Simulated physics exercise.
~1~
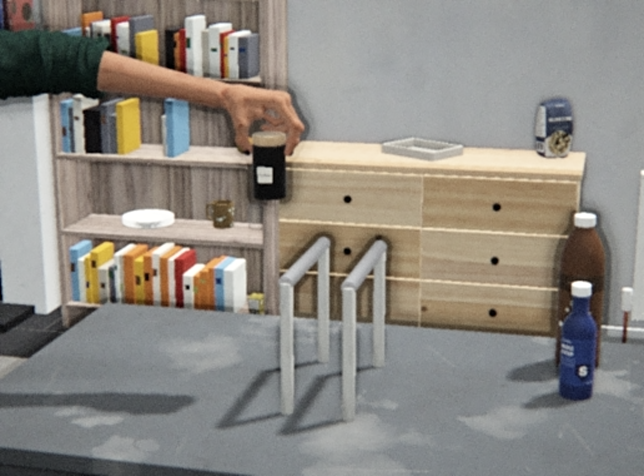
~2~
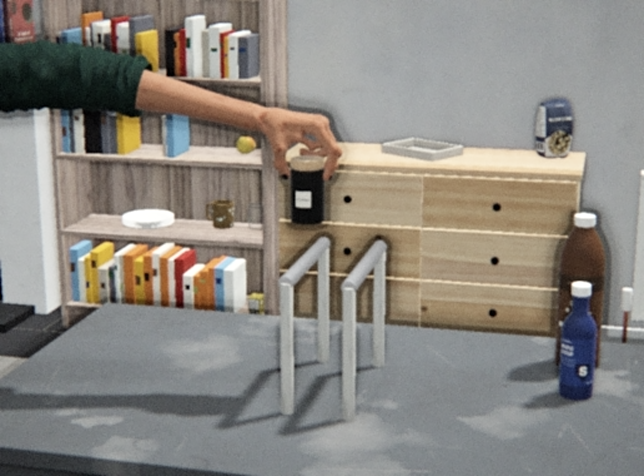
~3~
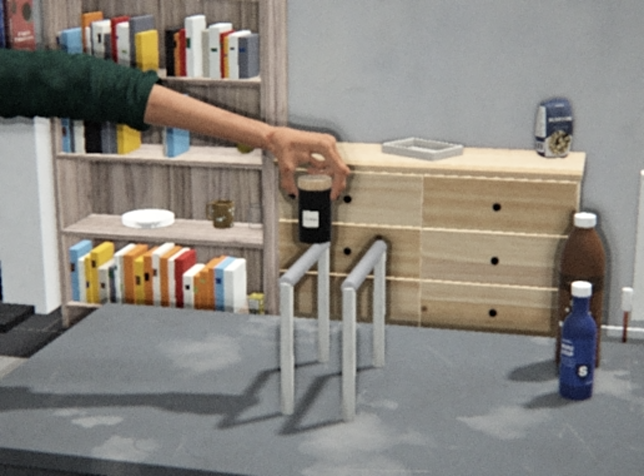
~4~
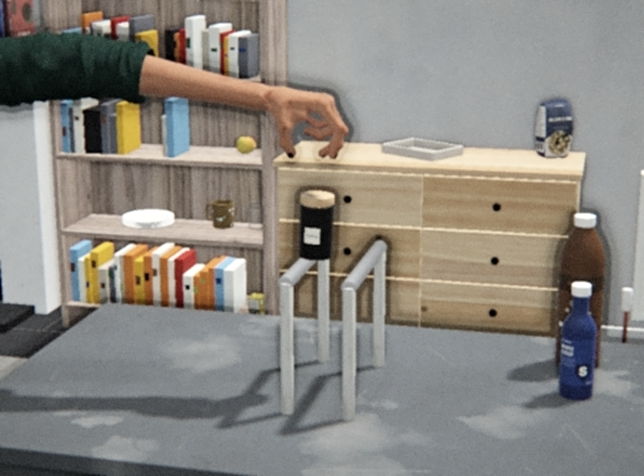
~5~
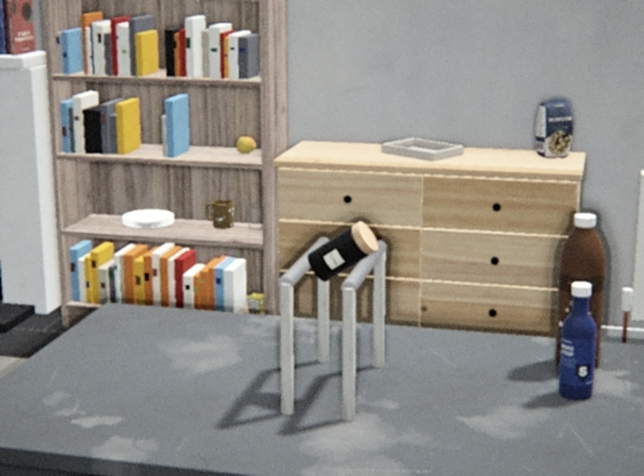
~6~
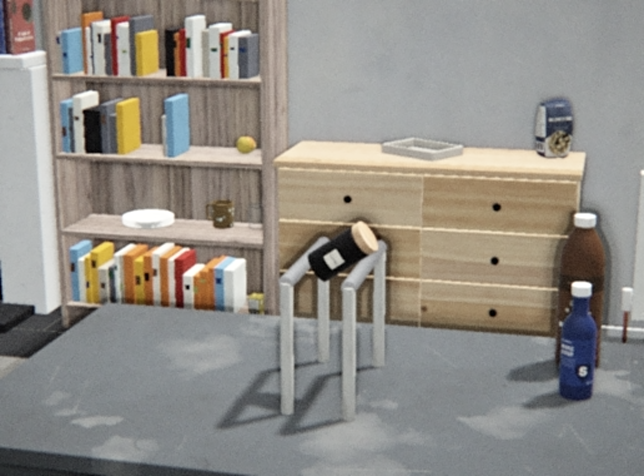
The clip shows a hand lowering a black jar over two parallel metal supports on a grey table, near a blue bottle and a brown bottle. The hand lets go and withdraws, and the jar drops, tips over to the right and comes to rest leaning across the supports.
